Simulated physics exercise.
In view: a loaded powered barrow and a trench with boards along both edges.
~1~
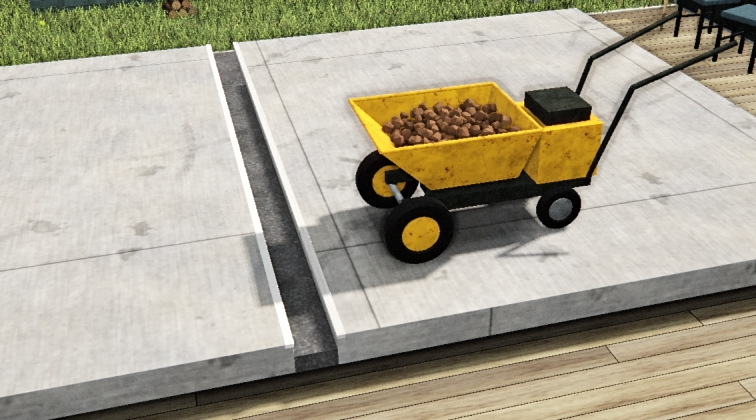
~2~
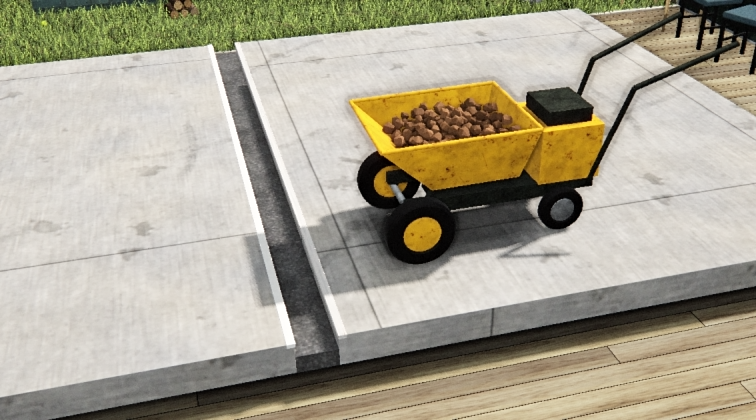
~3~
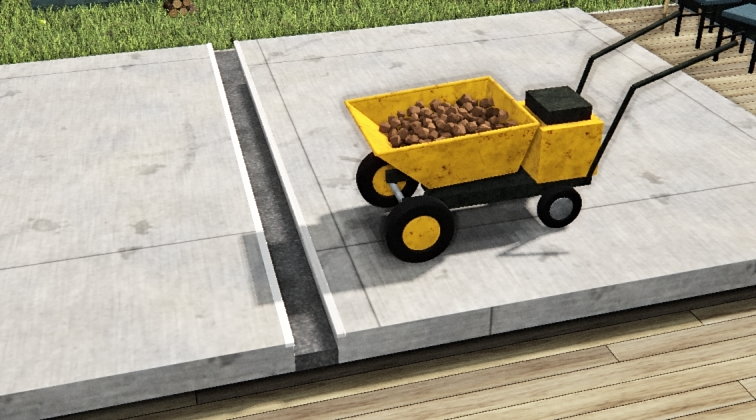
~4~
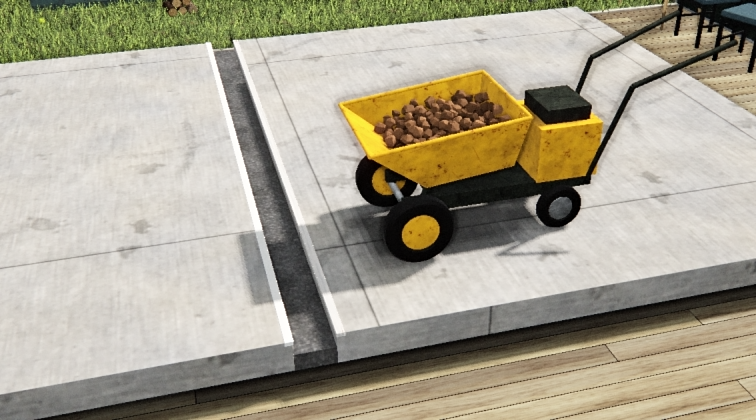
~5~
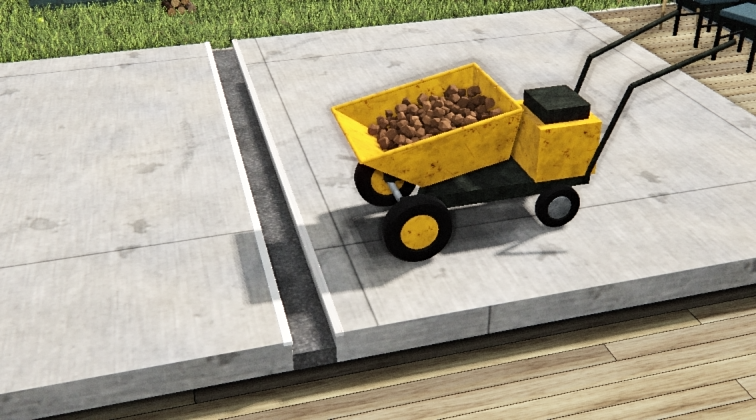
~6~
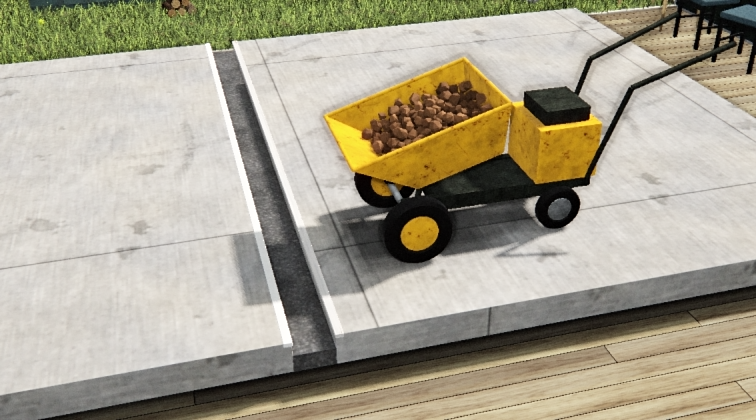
A yellow powered barrow with black handles stands on pale concrete slabs, seen from above and to one side, with grass behind and wooden decking in front. Its skip holds brown clay clods, and a narrow dark trench edged with pale boards runs along its left. The skip starts level, then tilts gradually down to the left, the clods riding with it, while the wheels and camera stay essentially still.
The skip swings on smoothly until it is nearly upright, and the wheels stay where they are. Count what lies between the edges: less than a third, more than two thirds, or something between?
In the trench: From one third to two thirds.
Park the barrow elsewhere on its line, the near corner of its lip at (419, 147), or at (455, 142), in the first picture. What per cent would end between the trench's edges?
About 40 and 20 per cent.
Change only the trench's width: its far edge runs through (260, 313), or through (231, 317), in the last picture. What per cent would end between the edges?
About 70 and 80 per cent.
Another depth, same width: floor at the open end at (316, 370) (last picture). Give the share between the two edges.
It comes to 70 per cent or so.
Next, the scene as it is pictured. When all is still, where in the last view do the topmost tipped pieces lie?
Roughly at (284, 229).
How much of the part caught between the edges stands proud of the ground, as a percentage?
Close to 40 per cent.
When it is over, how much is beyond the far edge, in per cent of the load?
Roughly 30 in a hundred.
Shortly afterwards, skip tipped steeply; the whole lot in the skip.
Next, skip tipped right over; near two thirds in the skip; near a quarter in or heaped over the trench; a little beyond it; only a few falling.
Some moments later, skip tipped right over; near a quarter in the skip; only a few short of the trench; near half in or heaped over the trench; near a quarter beyond it.
In the end, skip tipped right over; near a quarter in the skip; only a few short of the trench; near half in or heaped over the trench; near a quarter beyond it.
